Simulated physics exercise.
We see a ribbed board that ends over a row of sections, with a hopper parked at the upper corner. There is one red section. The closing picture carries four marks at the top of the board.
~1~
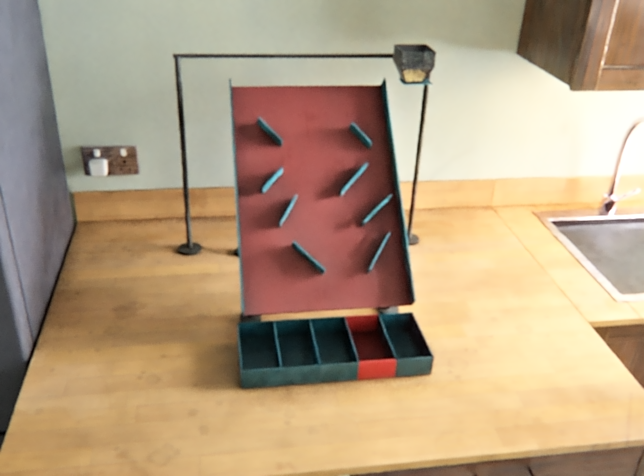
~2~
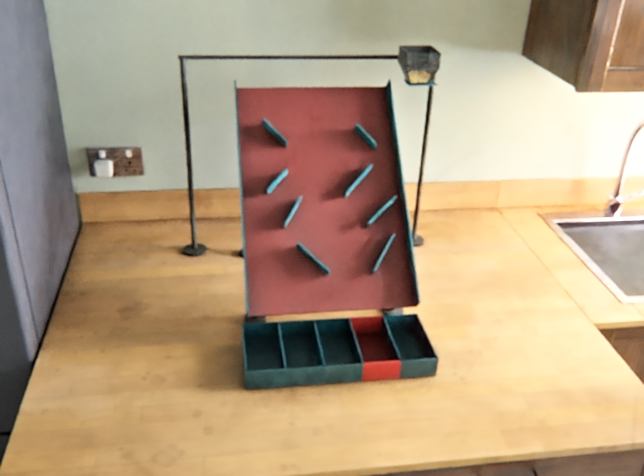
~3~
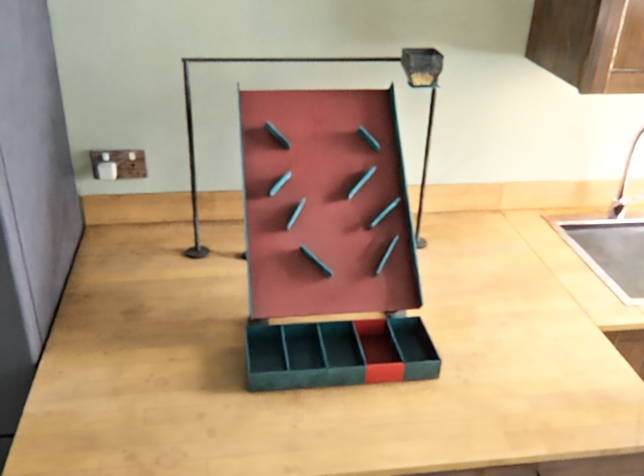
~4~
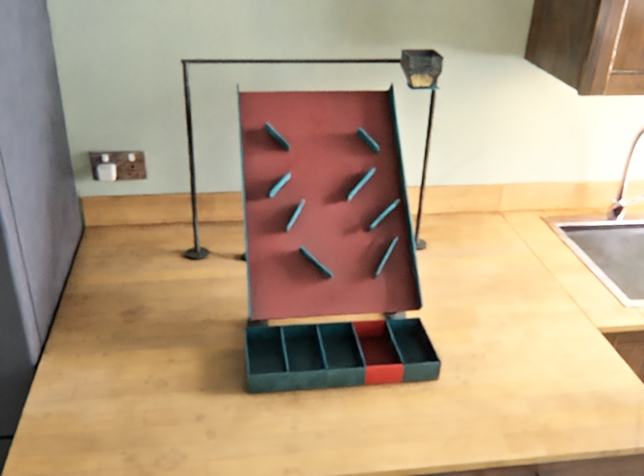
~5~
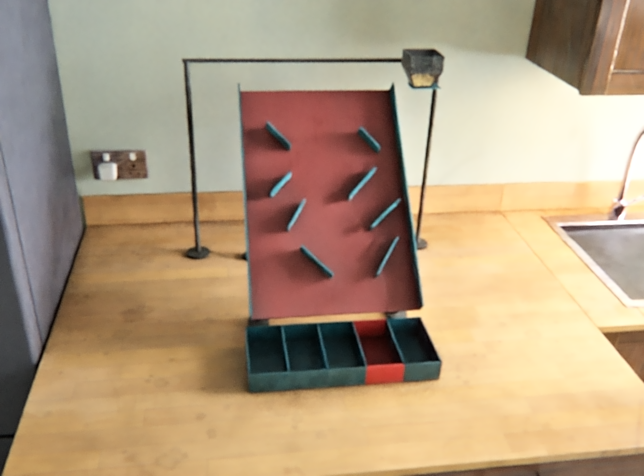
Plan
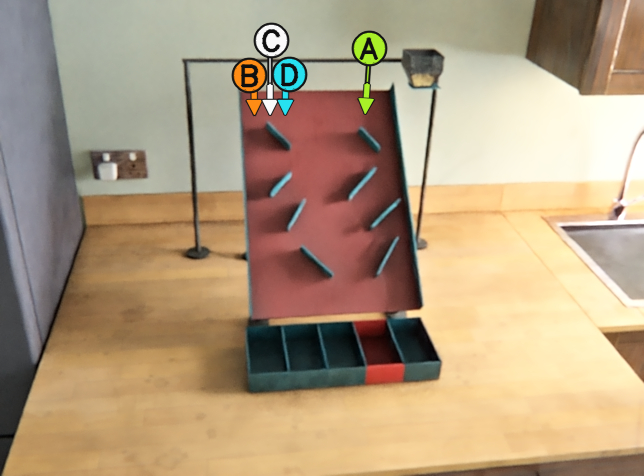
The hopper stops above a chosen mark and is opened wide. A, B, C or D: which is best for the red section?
Choose D.
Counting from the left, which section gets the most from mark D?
The fourth from the left.
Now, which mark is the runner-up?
Mark C.
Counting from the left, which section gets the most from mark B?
The first.
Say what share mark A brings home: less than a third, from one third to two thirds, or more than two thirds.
It is less than a third.
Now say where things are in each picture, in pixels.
Hopper at (412, 75), soya beans, door shut, in the first picture.
Ribs (263, 118) to (287, 142), (357, 124) to (377, 144), (268, 190) to (287, 168), in the second picture.
Ribs (349, 195) to (376, 166), (288, 227) to (304, 199), (372, 225) to (400, 198), in the third picture.
Ribs (301, 246) to (333, 275), (377, 274) to (397, 238), in the fourth picture.
Red section at (385, 373), number 4 of 5 from the left, in the fifth picture.
On the marked copy, mark A meets the board at (365, 108); mark B meets the board at (254, 109); mark C meets the board at (270, 109); mark D meets the board at (285, 109).
With A, a small part in the red section, most in other sections, a stray few held on the board.
With B, a stray few in the red section, nearly all in other sections, a small part outside the box.
With C, about half in the red section, about a third in other sections, a small part outside the box.
With D, about two thirds in the red section, about a quarter in other sections, a small part outside the box.
